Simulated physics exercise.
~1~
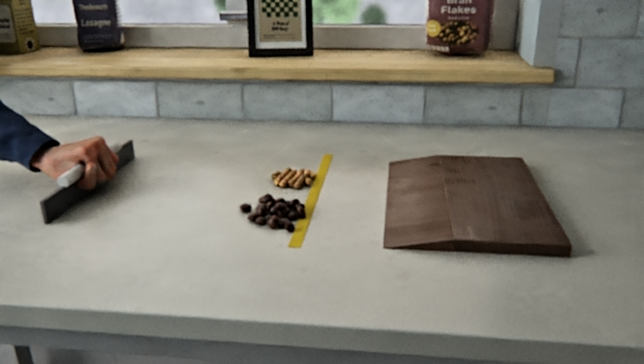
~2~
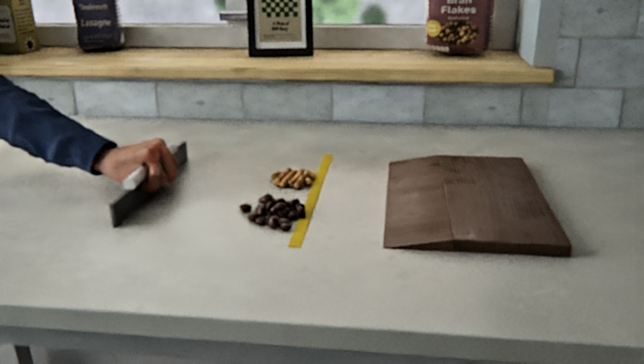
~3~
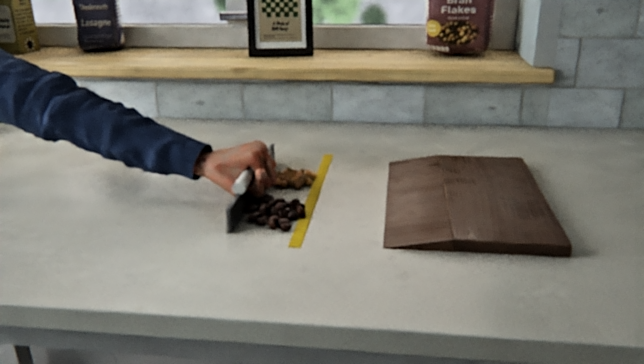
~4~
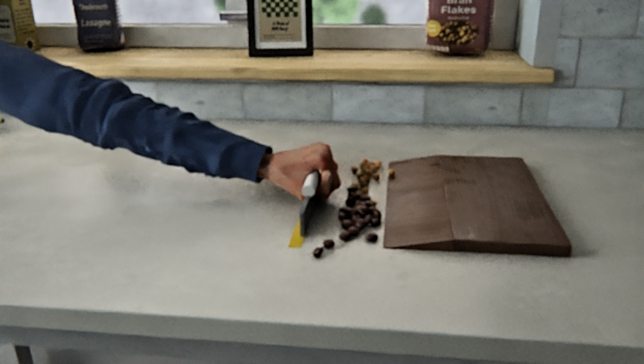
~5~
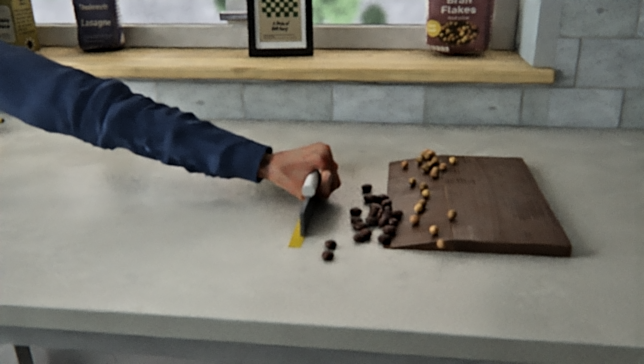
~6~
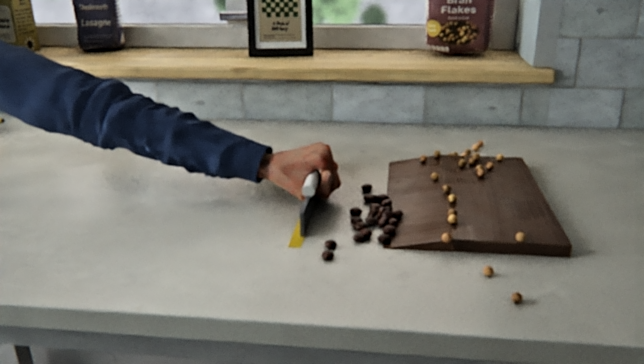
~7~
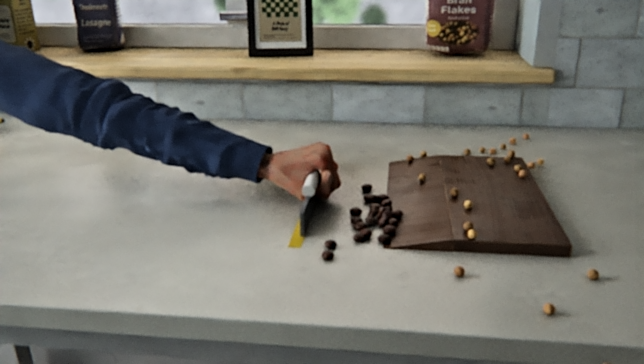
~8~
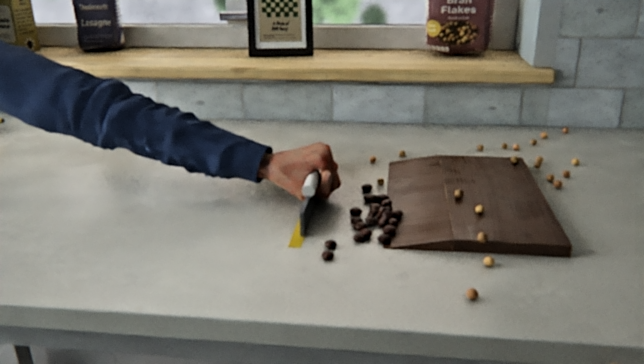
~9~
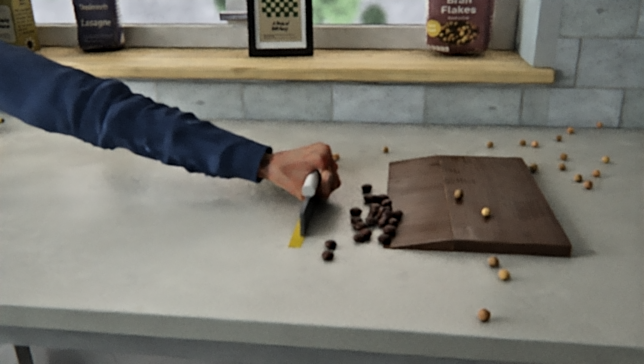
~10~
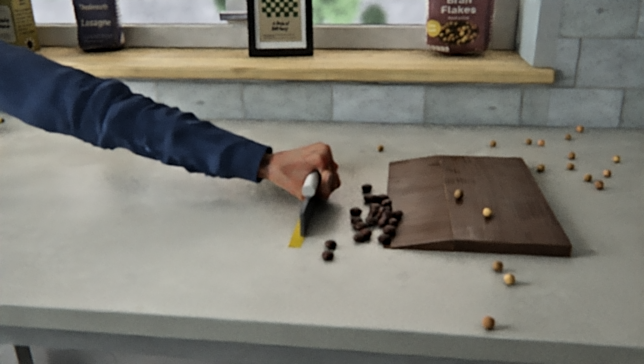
On a pale kitchen counter below a window, two small heaps, one of dark brown pieces and a tan one behind it, sit beside a strip of yellow tape, with a low brown ramped slab to the right. A hand in a blue sleeve sweeps a scraper rightward into both heaps and stops at the tape. The loose pieces slide on toward the slab. Most dark ones halt in a cluster at its foot, while the tan ones run up and across it. They roll and scatter over the counter beyond, leaving a couple on top as the hand stays still.
